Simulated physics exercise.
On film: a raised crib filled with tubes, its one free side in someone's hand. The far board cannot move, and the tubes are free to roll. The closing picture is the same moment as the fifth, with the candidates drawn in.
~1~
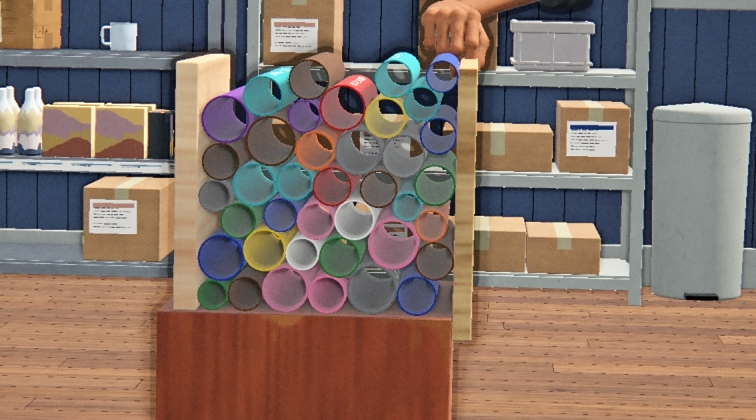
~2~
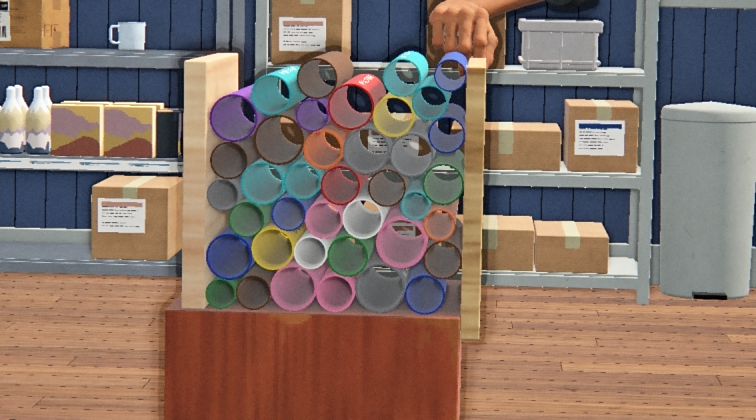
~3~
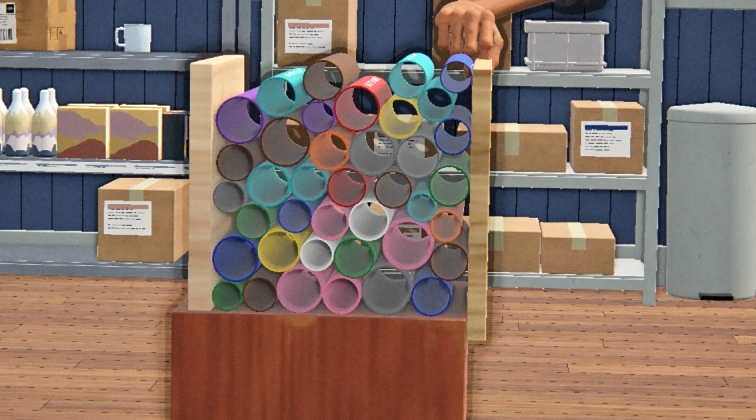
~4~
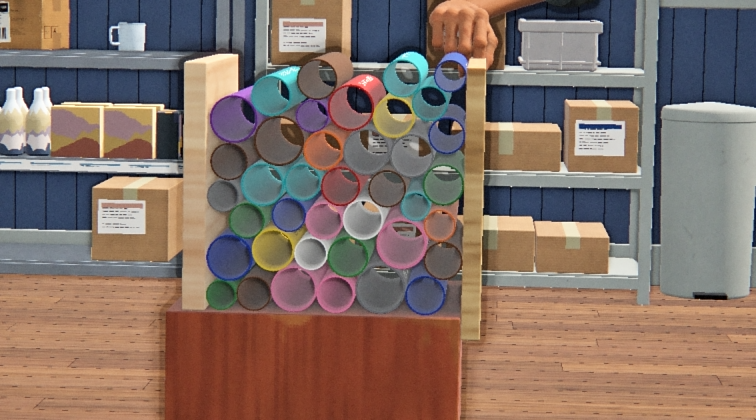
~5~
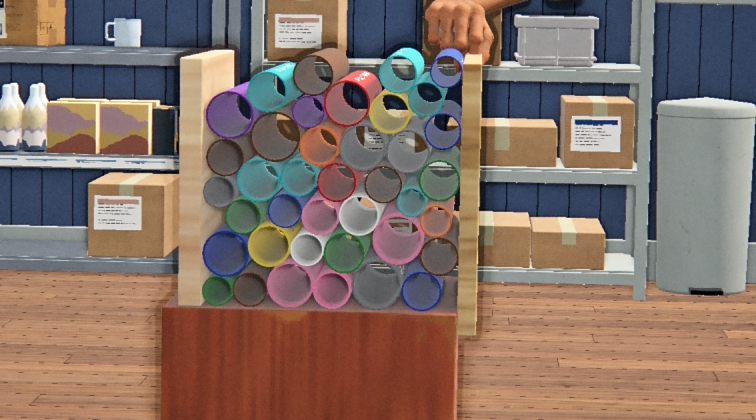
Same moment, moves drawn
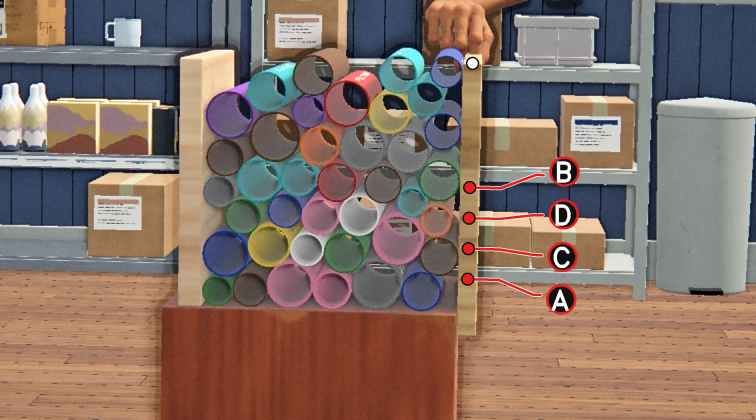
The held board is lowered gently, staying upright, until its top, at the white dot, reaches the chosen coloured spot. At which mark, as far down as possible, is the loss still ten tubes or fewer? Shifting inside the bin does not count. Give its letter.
Stop at D.
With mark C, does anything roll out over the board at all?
At C: Yes.
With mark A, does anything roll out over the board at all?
Yes, at A.
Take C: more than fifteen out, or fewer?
Fewer than fifteen.
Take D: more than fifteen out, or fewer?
It loses fewer than fifteen.
On the marked copy, A at (468, 279); B at (470, 187); C at (468, 249); D at (469, 218); the white dot at (472, 63).
Taking D. A third of the way, top of the board (461, 136).
Two thirds of the way, top of the board (460, 216).
When it is over, top of the board (460, 217), about seven out over the board.
As for the rest, A more than ten out over the board; B about four out over the board; C more than ten out over the board.
